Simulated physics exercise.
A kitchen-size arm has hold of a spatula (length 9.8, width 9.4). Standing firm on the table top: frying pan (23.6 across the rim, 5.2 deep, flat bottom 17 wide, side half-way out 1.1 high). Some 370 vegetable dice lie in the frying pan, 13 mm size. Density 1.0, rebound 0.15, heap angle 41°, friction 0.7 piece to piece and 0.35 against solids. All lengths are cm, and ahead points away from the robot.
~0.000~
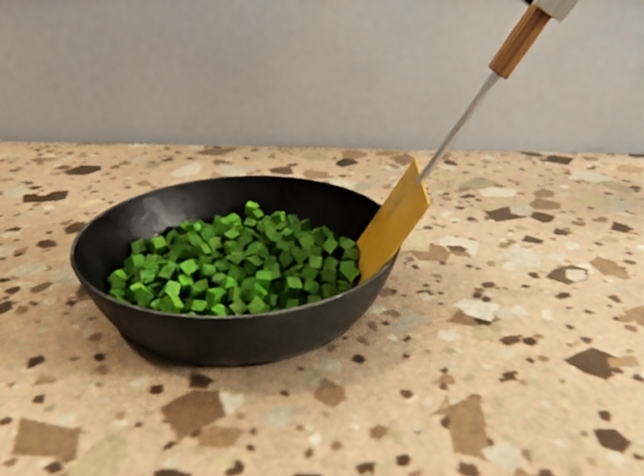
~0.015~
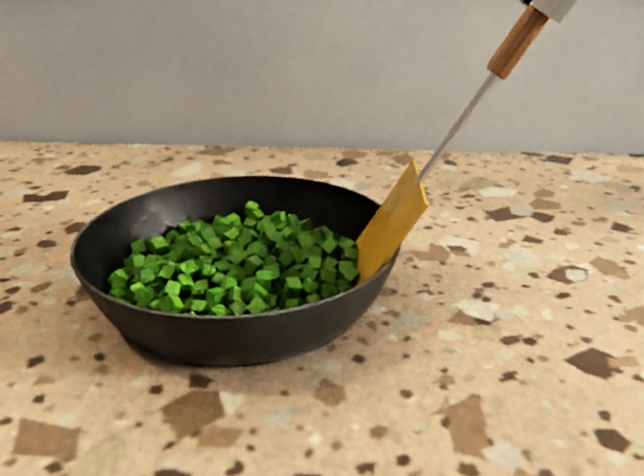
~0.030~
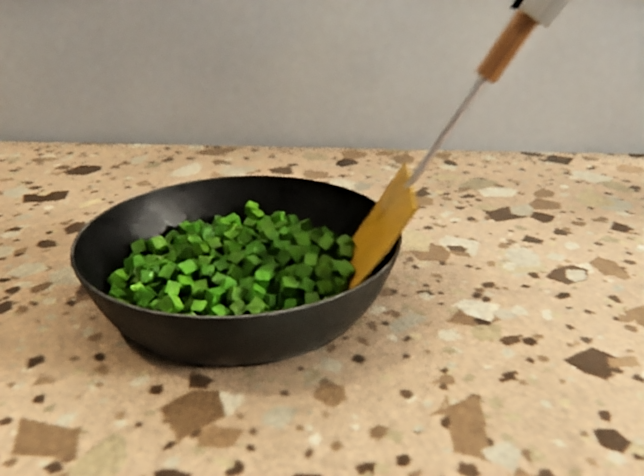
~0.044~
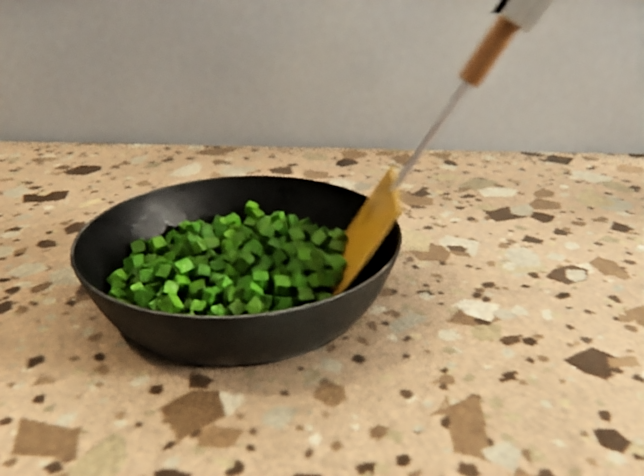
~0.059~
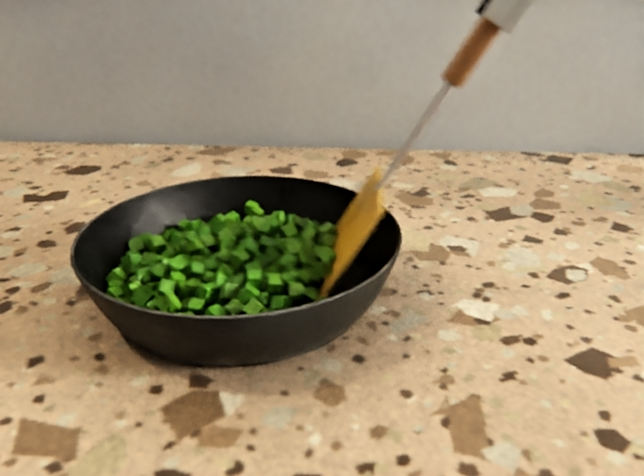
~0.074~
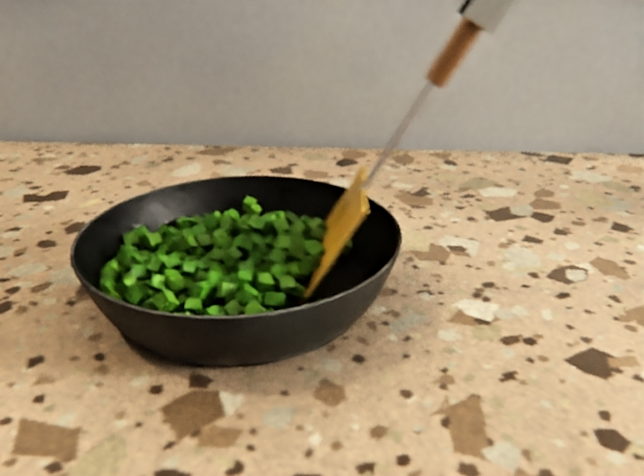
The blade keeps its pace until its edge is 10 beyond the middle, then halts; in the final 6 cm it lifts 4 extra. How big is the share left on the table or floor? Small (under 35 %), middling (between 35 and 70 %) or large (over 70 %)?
Answer: Middling; between 35 and 70 % of the vegetable dice finish on the table or floor.
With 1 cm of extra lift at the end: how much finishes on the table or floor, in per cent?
About 55 per cent.
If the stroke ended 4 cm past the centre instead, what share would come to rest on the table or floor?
It would be near 10 per cent.
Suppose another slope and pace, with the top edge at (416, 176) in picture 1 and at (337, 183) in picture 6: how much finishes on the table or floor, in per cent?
About 50 per cent.
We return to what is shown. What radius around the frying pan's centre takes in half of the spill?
Some 36 cm.
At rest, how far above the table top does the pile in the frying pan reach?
Some 5.0 cm.
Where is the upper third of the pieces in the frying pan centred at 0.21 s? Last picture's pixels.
At about (152, 211).
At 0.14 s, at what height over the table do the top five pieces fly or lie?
Some 6 cm.
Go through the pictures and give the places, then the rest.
In the first frame, spatula top edge at (422, 179), sloping 60°; upper third of the load around (250, 259), from x 115 to 350, top at y 210; 370 in the frying pan.
In the second frame, spatula top edge at (420, 180), sloping 60°; upper third of the load around (250, 259), from x 115 to 350, top at y 210.
In the third frame, spatula top edge at (411, 183), sloping 60°; upper third of the load around (250, 259), from x 115 to 345, top at y 210.
In the fourth frame, spatula top edge at (396, 186), sloping 60°; upper third of the load around (252, 258), from x 115 to 345, top at y 210.
In the fifth frame, spatula top edge at (380, 187), sloping 60°; upper third of the load around (249, 255), from x 115 to 345, top at y 210.
In the sixth frame, spatula top edge at (365, 186), sloping 60°; upper third of the load around (240, 250), from x 110 to 345, top at y 205; 370 in the frying pan.
By 0.14 s, sloping 60°, highest piece 6 above the table; 370 in the frying pan.
By 0.21 s, sloping 60°, highest piece 9 above the table; 365 in the frying pan, 5 on the blade or in flight.
By 0.44 s, sloping 60°, highest piece 19 above the table; 175 in the frying pan, 49 on the table or floor, 146 on the blade or in flight.
By 1.49 s, sloping 60°, highest piece 6 above the table; 195 on the table or floor, 175 in the frying pan.
Final count, 195 on the table or floor, 175 in the frying pan. That is 53 % on the table or floor.
